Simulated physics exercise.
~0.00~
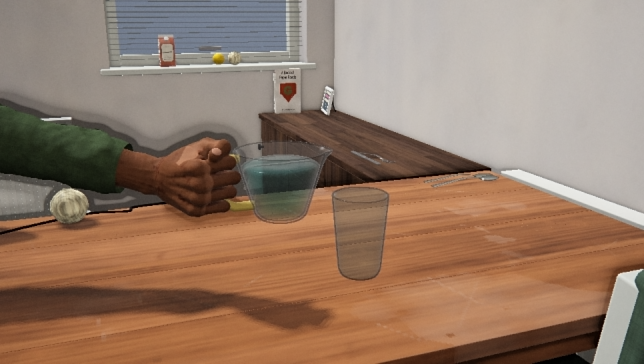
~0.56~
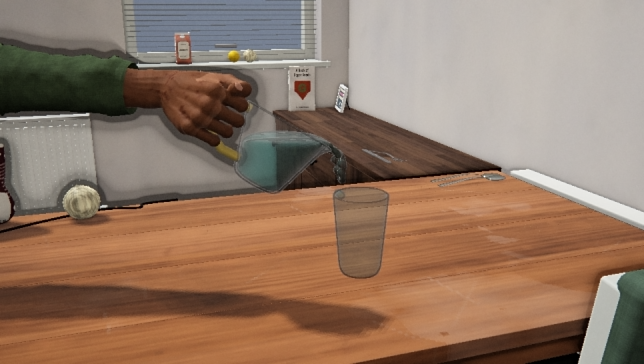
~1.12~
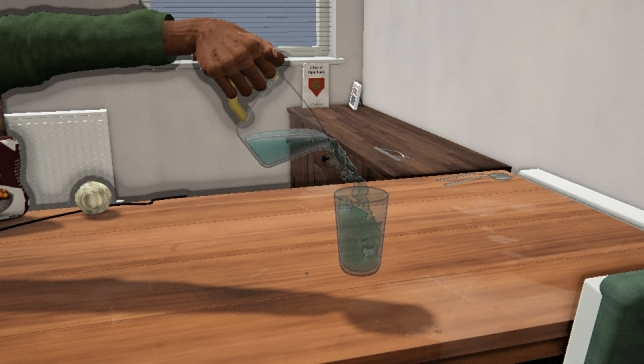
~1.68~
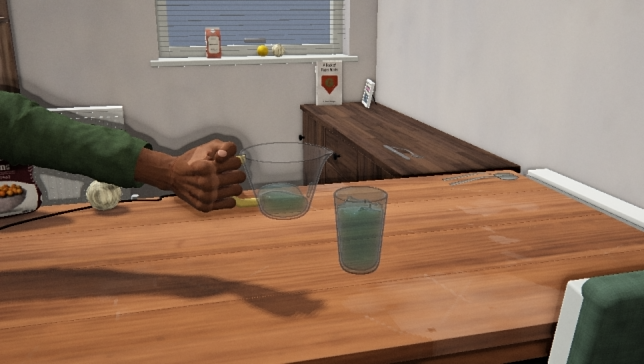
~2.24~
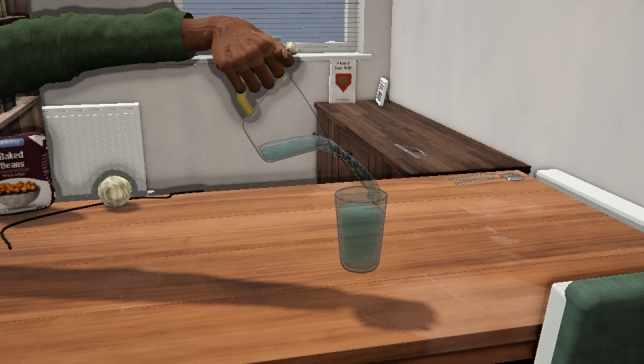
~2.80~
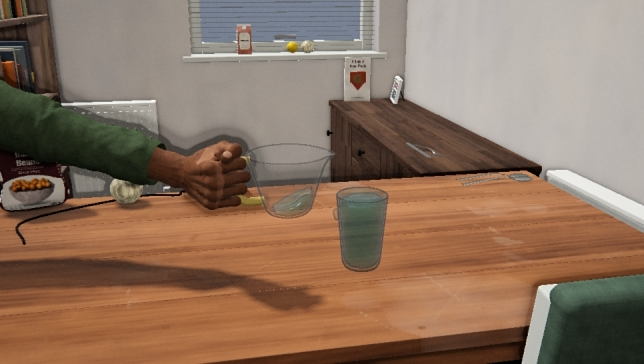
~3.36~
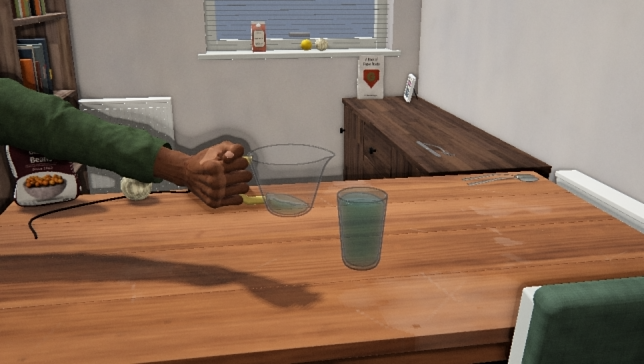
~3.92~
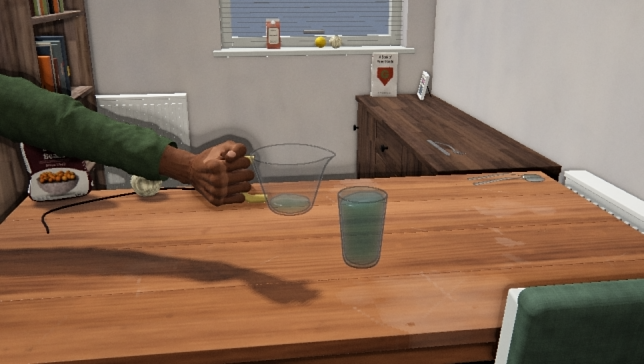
A clear measuring jug held by a hand in a green sleeve tips to the right and pours bluish-green water into an empty tumbler on a wooden table, levels, then tips and pours again before returning upright, leaving the tumbler nearly full and a little water in the jug.
